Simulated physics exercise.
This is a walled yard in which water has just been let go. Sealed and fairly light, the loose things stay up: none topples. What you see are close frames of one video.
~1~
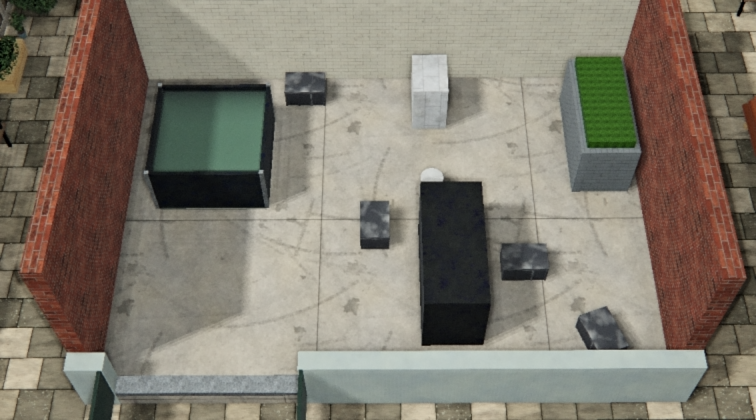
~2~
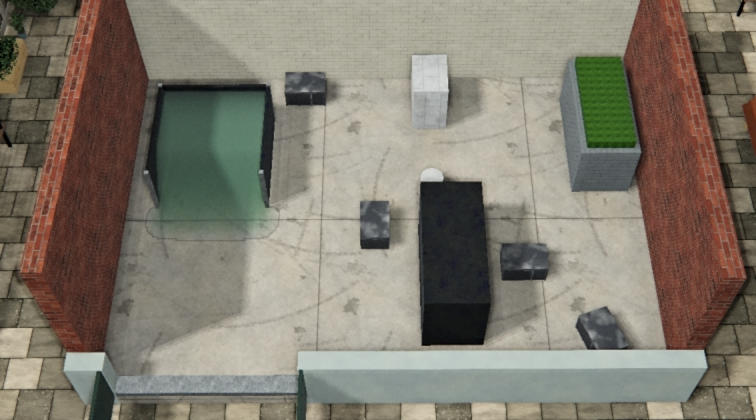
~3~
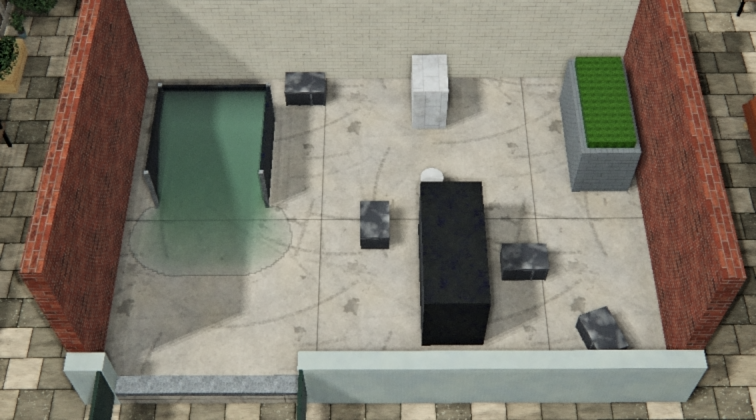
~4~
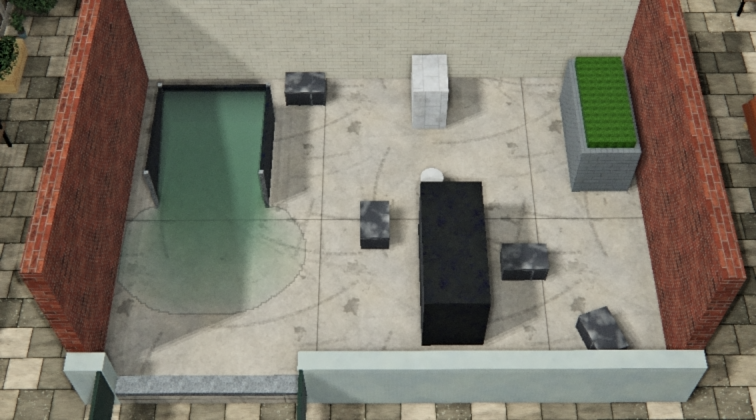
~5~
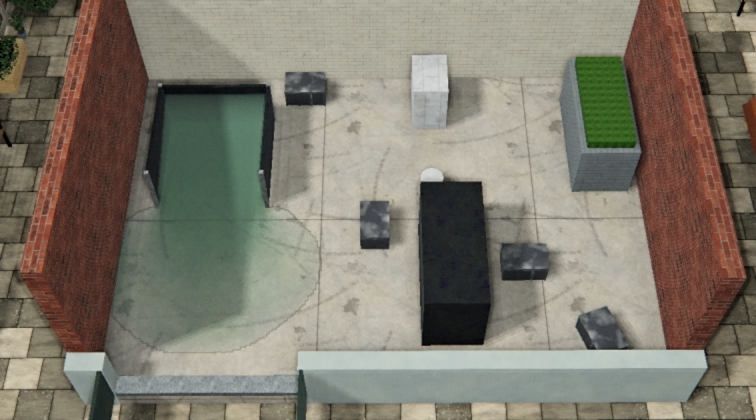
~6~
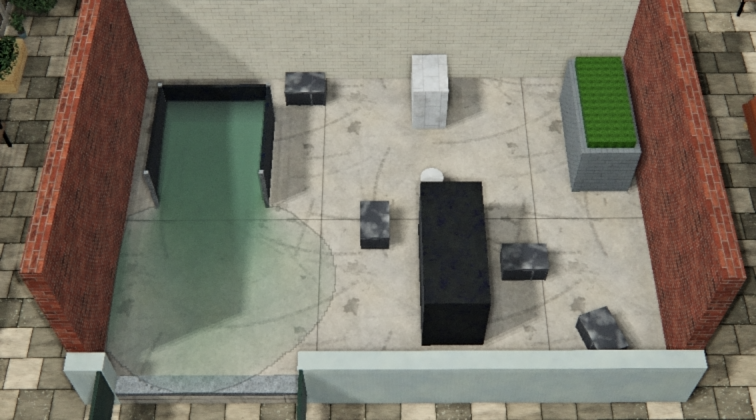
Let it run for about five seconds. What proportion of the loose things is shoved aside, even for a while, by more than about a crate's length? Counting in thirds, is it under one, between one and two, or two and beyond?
The result is a share beneath one third.
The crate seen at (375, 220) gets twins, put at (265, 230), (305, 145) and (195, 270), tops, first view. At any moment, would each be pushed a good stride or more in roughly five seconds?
In that order: Moved that far, not that far, shifted that much.
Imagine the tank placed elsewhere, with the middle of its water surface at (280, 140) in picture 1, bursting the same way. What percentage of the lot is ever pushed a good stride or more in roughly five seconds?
Estimate: Close to 40 per cent.
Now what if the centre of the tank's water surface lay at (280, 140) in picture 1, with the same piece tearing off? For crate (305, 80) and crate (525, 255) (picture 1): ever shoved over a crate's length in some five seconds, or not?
First: Stayed short. Second: Stayed short.
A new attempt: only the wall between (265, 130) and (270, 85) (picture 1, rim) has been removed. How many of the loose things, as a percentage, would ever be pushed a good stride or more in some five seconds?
It comes to some 80 per cent.
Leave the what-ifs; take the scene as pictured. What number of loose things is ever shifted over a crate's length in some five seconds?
Count: 1.
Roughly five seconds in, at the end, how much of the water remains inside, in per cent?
Estimate: About 32 %.
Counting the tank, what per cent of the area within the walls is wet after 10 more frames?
About 35 in a hundred.
A moment on, 0 of 5 are well off their spots; 0 afloat.
Next, 0 of 5 are well off their spots; 0 afloat.
Later, 1 of 5 are well off their spots; 0 afloat.
In the end, 1 of 5 are well off their spots, and 1 have been at some point; 1 afloat.
